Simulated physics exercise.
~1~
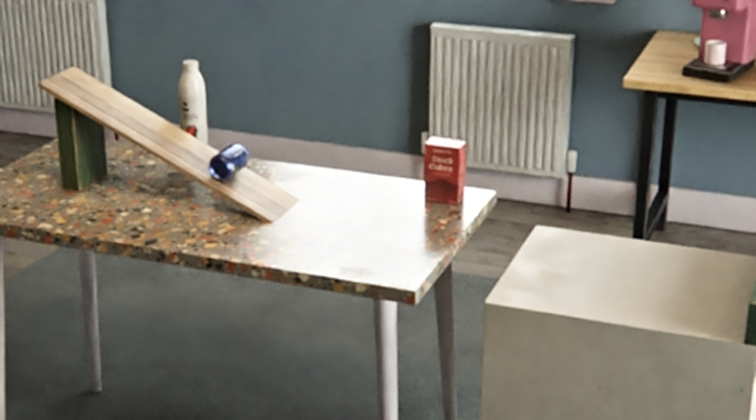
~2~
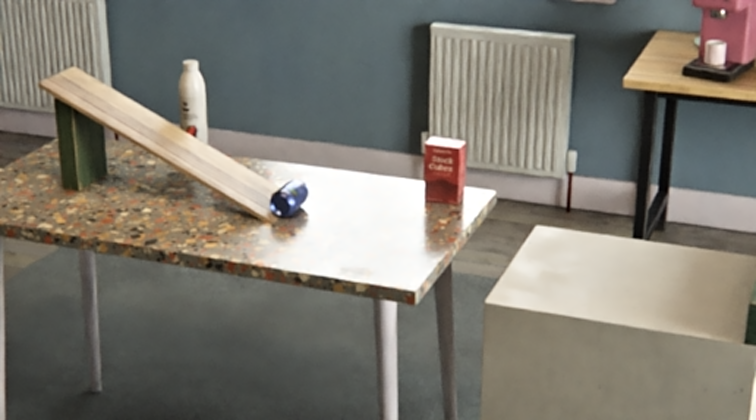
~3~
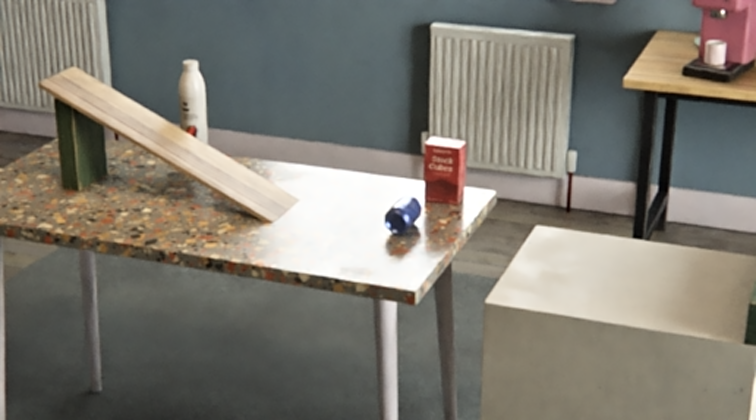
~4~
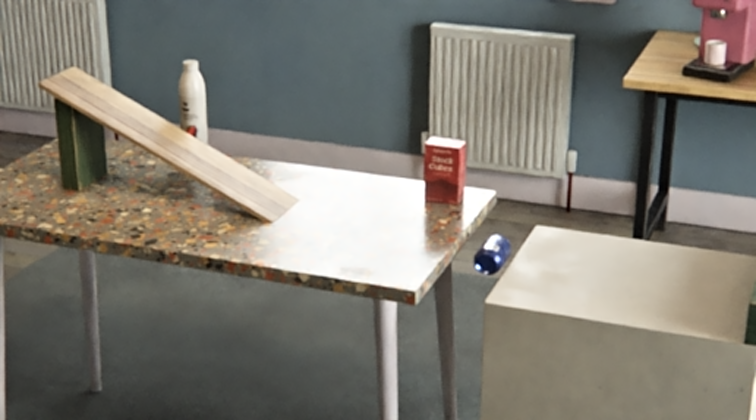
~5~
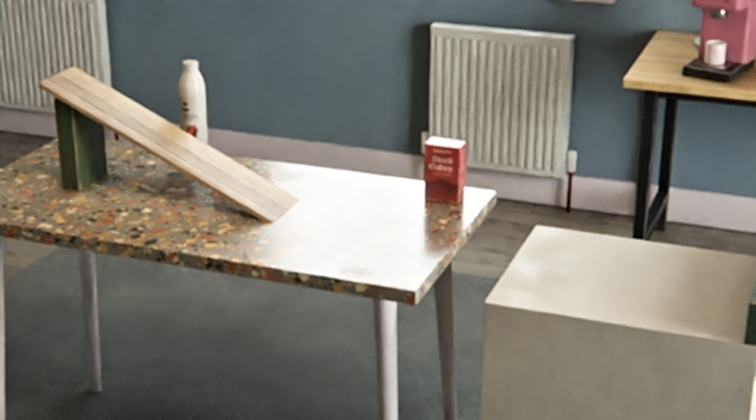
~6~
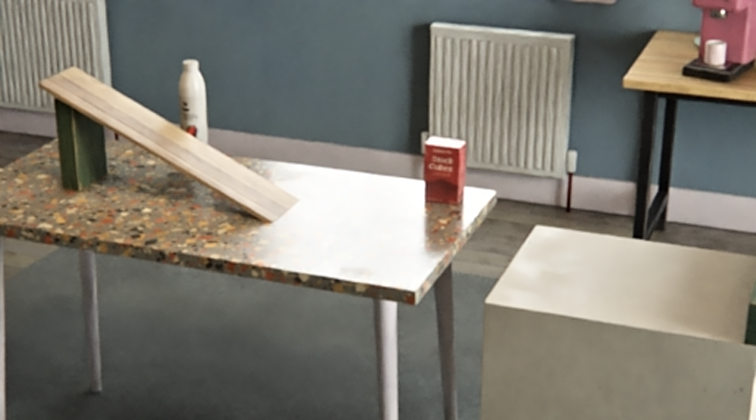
A blue can rolled down a wooden ramp and across the speckled table, passing in front of a red carton, then went off the right end and dropped out of sight into the gap before the pale cabinet, while the carton and white bottle stayed put.
